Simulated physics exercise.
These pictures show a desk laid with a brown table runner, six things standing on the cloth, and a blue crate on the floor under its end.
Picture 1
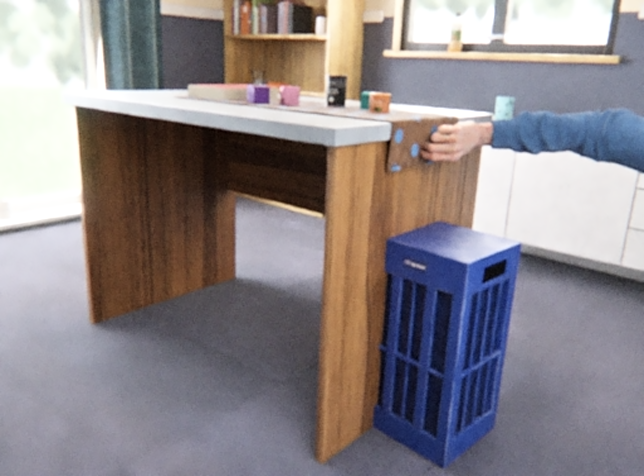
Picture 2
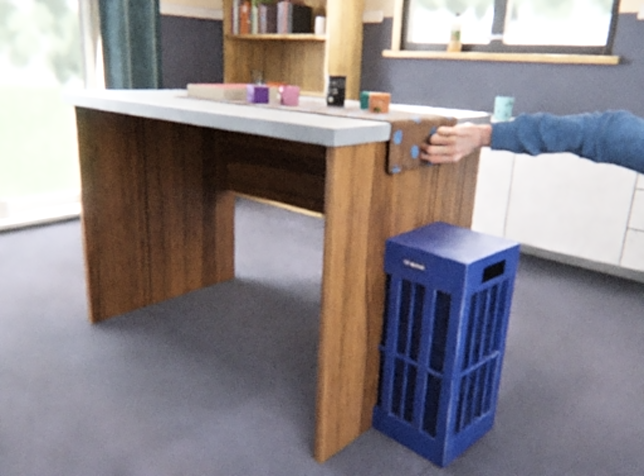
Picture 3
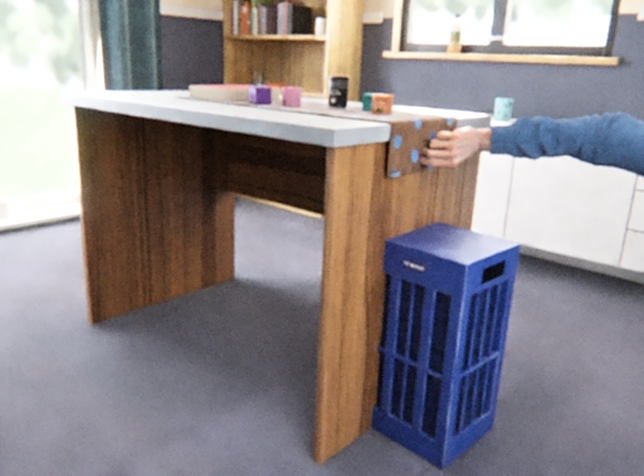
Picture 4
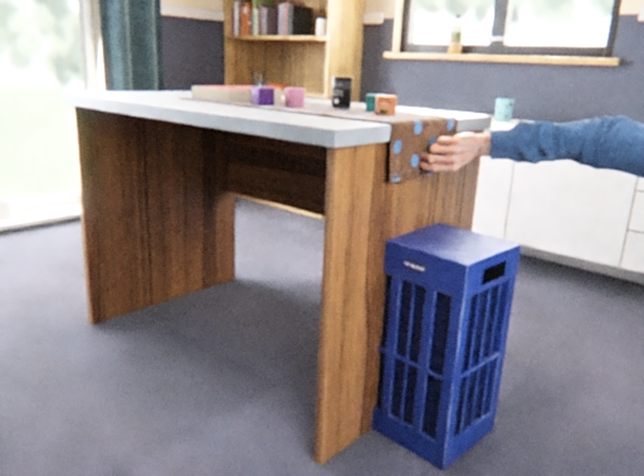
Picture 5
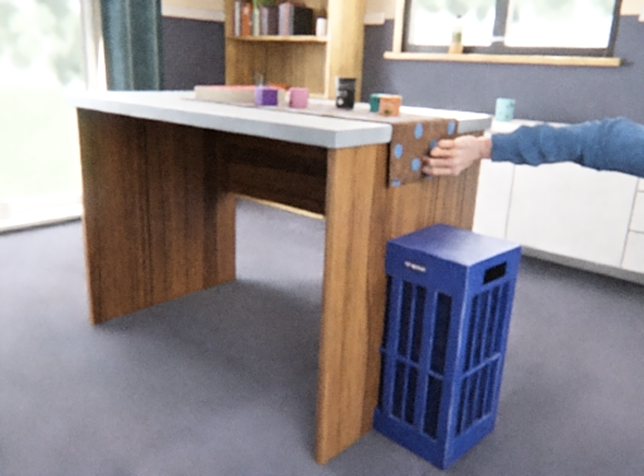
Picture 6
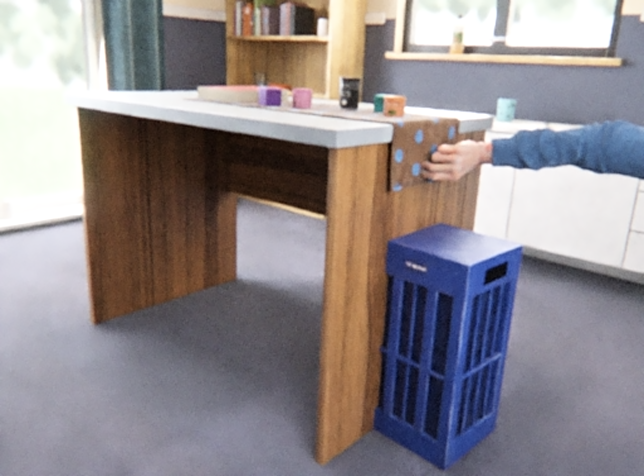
The clip shows a hand gripping the end of a brown, blue-dotted runner on a desk above a blue crate; the cloth's hanging edge gradually lowers while the small objects on top shift slightly to the right.
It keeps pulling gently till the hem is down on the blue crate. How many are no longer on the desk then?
The count of fallen things is one.
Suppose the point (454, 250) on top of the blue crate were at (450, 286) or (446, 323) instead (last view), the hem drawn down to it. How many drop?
It would be 2 and 3.
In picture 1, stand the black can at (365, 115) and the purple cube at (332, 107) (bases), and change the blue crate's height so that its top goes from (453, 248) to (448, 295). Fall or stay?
The black can falls, the purple cube remains up.
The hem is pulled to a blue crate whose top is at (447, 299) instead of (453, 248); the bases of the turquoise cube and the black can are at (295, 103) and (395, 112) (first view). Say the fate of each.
The turquoise cube remains up, the black can comes down.
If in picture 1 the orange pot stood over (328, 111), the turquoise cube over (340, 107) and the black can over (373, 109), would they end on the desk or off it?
The orange pot keeps its place on top; the turquoise cube remains up; the black can does not fall.
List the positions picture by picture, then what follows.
The first frame shows hem (387, 172); orange pot (381, 94); turquoise cube (371, 93); black can (337, 75); pink pot (290, 87); purple cube (259, 86); top of the crate (453, 248).
The second frame shows hem (389, 173); orange pot (380, 94).
The third frame shows hem (387, 177); turquoise cube (373, 94).
The fourth frame shows hem (388, 182); black can (342, 77); top of the crate (453, 250).
The fifth frame shows hem (389, 187); pink pot (299, 89).
The sixth frame shows hem (390, 191); orange pot (395, 97); turquoise cube (385, 96); black can (350, 78); pink pot (303, 89); purple cube (270, 88).
Soon after, hem near (422, 212); all still up.
After that, hem on the crate; orange pot gone.
In the end, hem on the crate; orange pot gone. It carries off one.
